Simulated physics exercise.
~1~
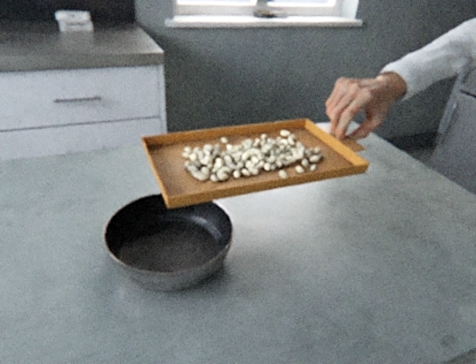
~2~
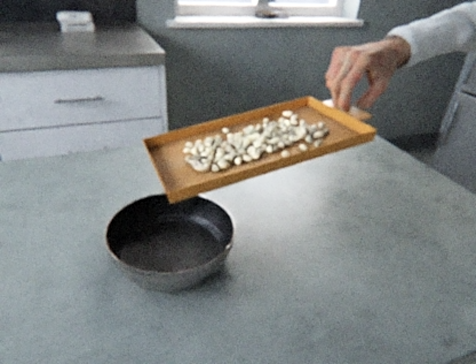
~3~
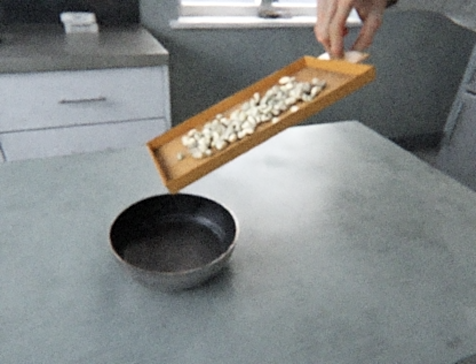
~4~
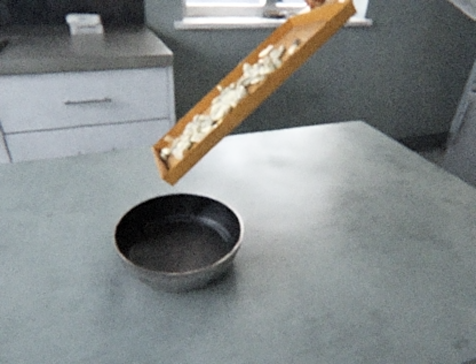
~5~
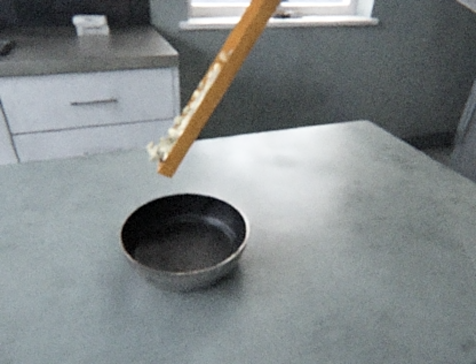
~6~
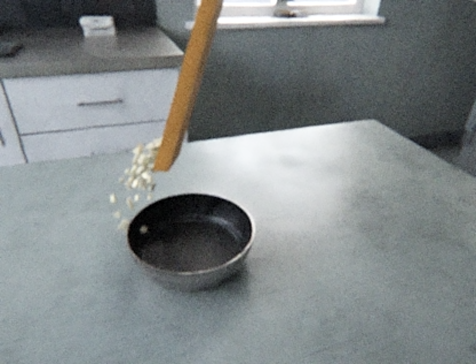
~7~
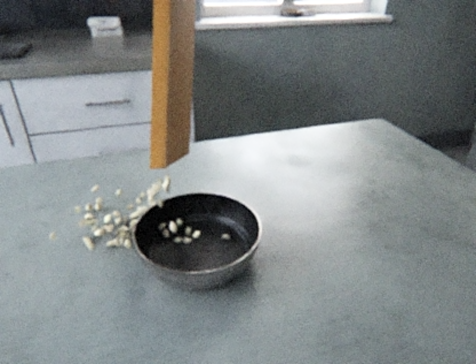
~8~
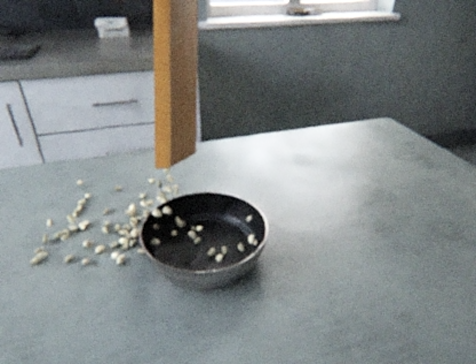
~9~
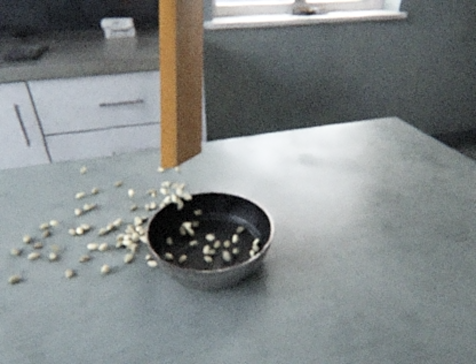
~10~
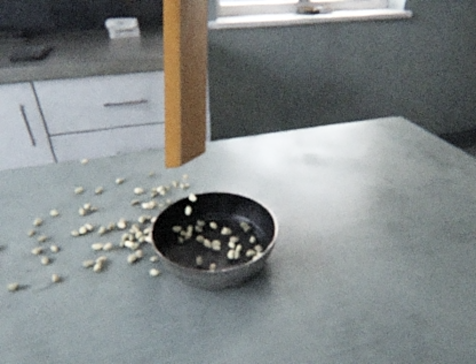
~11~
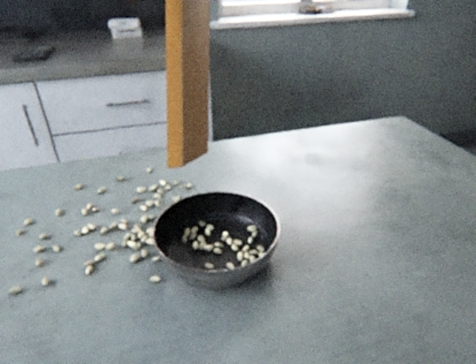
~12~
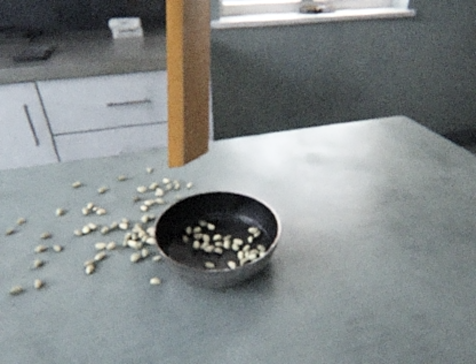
White beans sliding off a wooden tray tipped upright by a hand, most scattering left across the grey table, fewer landing in the dark pan.
